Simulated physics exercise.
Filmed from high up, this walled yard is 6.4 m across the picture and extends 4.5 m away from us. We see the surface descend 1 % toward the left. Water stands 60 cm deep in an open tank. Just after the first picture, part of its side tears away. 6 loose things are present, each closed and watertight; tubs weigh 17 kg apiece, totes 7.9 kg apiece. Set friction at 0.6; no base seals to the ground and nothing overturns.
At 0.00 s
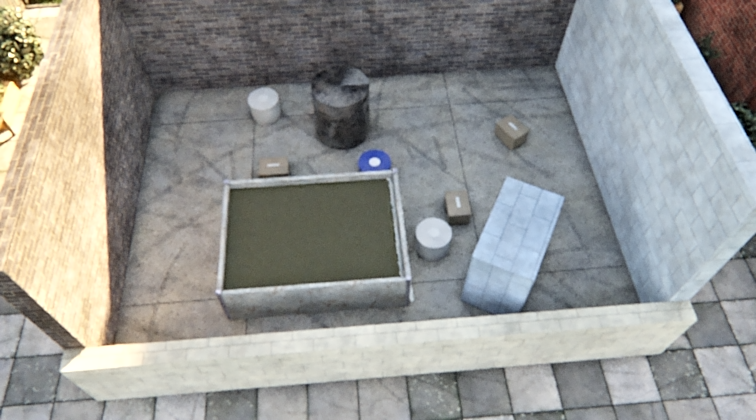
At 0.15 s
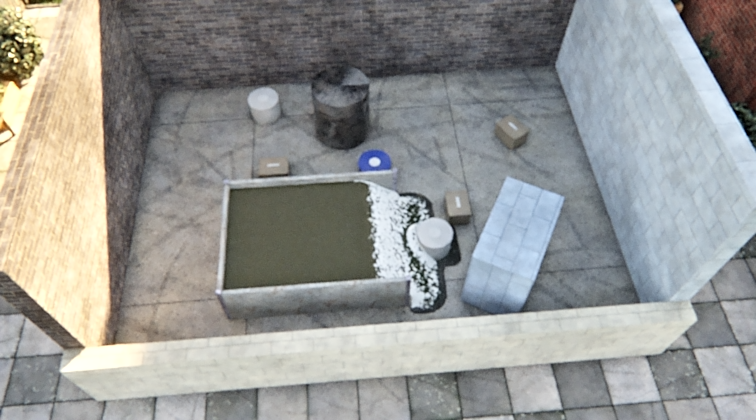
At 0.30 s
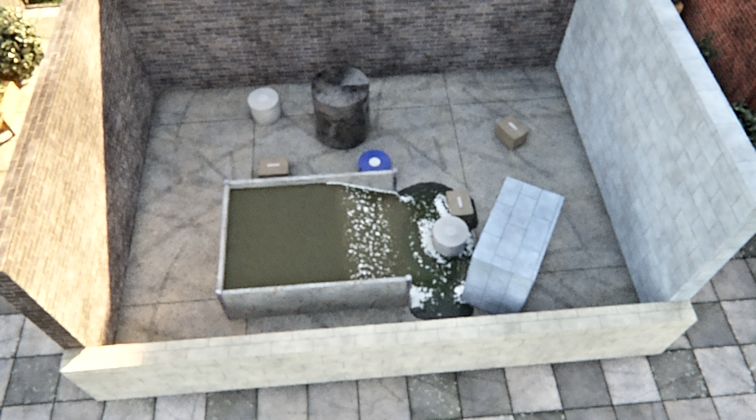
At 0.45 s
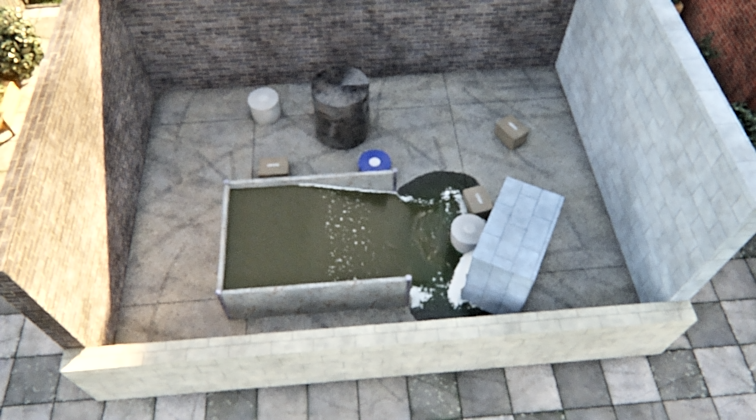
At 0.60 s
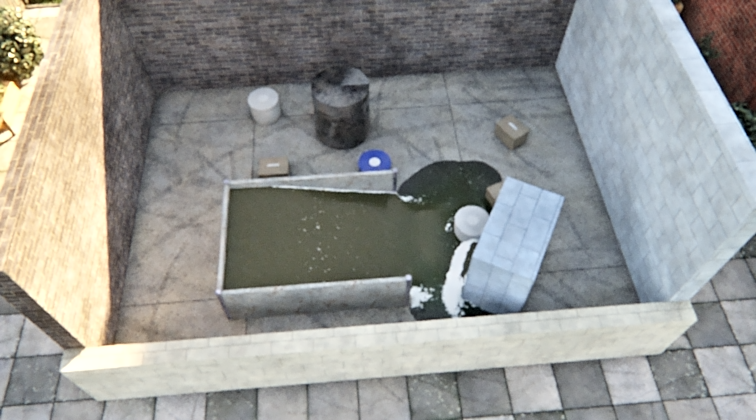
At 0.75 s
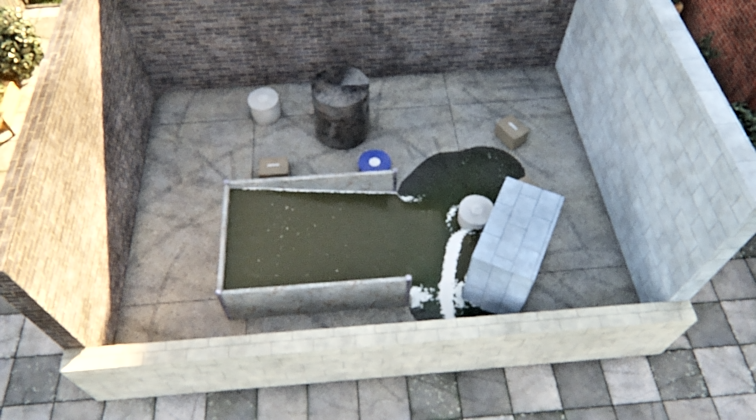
In a walled yard, dark water pours from a tank's right side, shifting a white drum and box.
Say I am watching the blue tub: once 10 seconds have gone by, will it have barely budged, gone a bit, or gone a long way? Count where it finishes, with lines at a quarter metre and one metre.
I think it's going to hold steady.
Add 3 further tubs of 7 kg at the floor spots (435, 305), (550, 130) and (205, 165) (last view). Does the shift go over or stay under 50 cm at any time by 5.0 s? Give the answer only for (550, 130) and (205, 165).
Taking them in order, they end up greater and smaller.
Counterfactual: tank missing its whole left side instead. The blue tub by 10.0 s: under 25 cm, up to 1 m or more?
The blue tub simply stays where it is.
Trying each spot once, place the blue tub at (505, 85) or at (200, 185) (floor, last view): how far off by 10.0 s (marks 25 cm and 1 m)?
Outcomes in order: It is taken a long way; it sits still.
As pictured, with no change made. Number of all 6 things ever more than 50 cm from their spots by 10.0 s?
Tally: 4.
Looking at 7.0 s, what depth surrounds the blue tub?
Depth approx. 6 cm.
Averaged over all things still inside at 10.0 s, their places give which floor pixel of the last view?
About (361, 160).
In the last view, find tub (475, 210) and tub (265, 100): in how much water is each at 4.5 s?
Some 15 cm at the first, some 4 cm at the second.
After 2.0 s the blue tub is near (375, 162), 0.0 m from its start, aground; 2 afloat.
After 4.5 s the blue tub is near (375, 162), 0.0 m from its start, aground; 2 afloat.
After 7.0 s the blue tub is near (375, 162), 0.0 m from its start, aground; 3 afloat.
After 10.0 s the blue tub is near (375, 162), 0.0 m from its start, aground; 3 afloat.
